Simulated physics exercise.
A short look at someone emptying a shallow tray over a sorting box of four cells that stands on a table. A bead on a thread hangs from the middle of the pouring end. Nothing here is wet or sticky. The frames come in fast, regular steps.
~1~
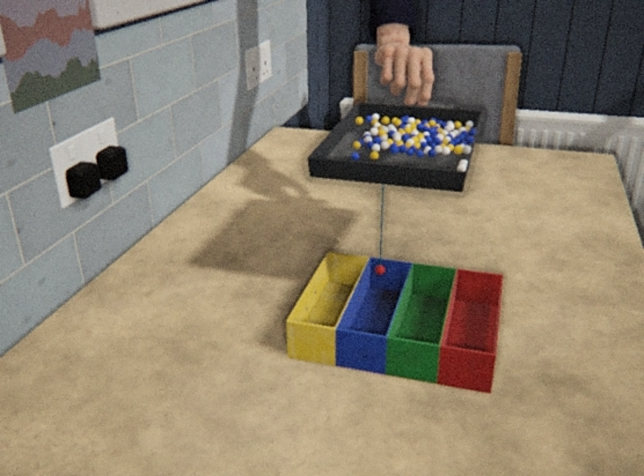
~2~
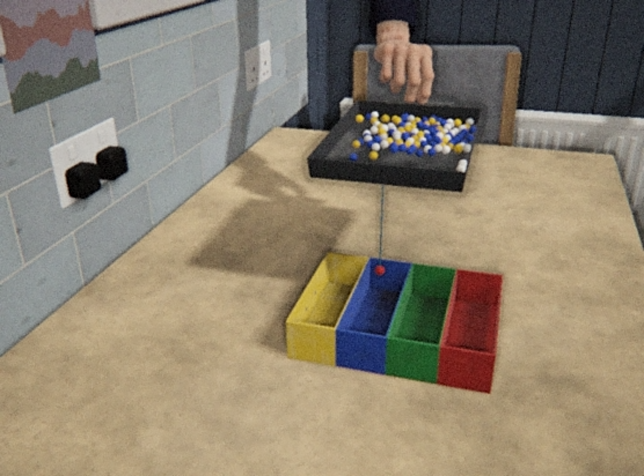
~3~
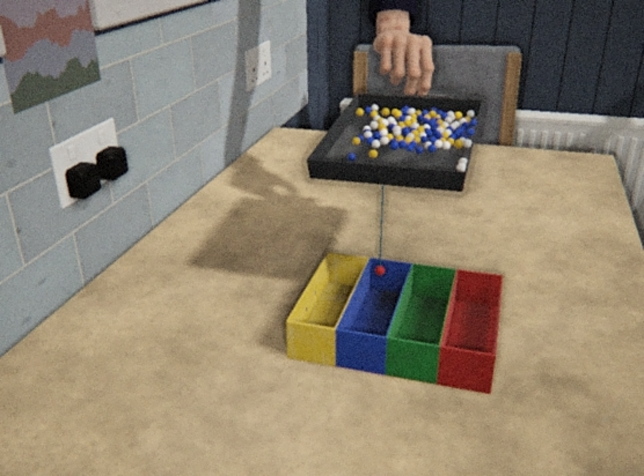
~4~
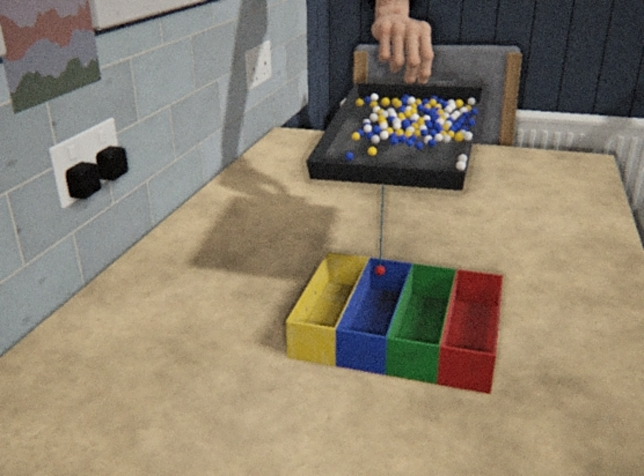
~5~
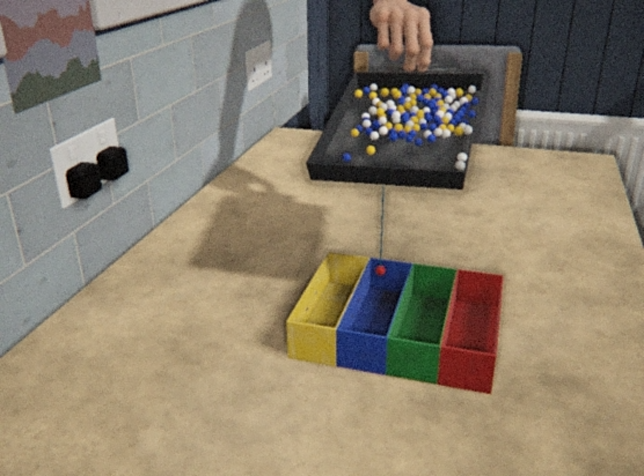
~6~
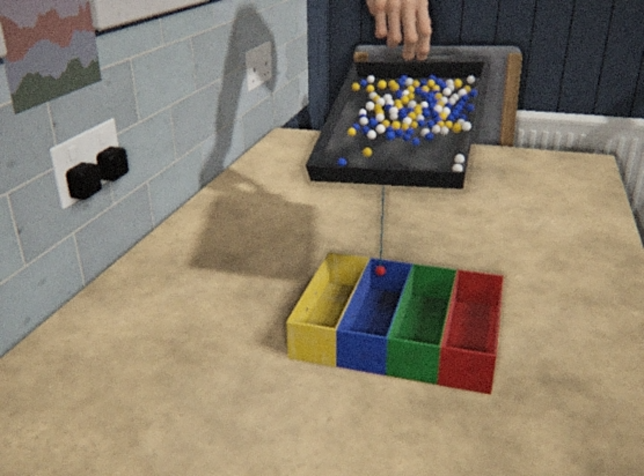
Blue, white and yellow beads shifting in a dark tray as a hand raises its far side, near corner dipping left.
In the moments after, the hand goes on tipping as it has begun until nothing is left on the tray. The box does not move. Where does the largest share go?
It favours the yellow compartment.
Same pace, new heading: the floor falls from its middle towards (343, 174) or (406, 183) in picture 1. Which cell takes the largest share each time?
One: Yellow. Two: That green cell.
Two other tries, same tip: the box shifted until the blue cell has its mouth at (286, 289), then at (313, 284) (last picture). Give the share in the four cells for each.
The first gives 90 %, the second 90 %.
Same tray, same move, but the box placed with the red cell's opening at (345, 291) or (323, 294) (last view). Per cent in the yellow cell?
About 0 and 0 per cent.
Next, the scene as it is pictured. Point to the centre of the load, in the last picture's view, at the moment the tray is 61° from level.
Around (366, 168).
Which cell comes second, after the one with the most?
The runner-up: The blue cell.
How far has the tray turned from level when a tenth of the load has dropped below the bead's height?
Near 80 degrees.
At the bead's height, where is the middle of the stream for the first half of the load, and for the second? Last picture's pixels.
Around (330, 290) and then (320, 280).
Soon, tray tipped steeply; nearly all on the tray; a stray few in the yellow cell; a stray few in the blue cell; a small part falling or outside the box.
A while on, tray tipped past a quarter turn; most on the tray; a stray few in the blue cell; a stray few in the yellow cell; about a quarter falling or outside the box.
Towards the end, tray tipped past a quarter turn; about a third in the yellow cell; about a quarter in the blue cell; a stray few in the green cell; a stray few in the red cell; about a third falling or outside the box.
Finally, tray tipped past a quarter turn; about a third in the yellow cell; about a quarter in the blue cell; a stray few in the green cell; a stray few in the red cell; about a third outside the box.
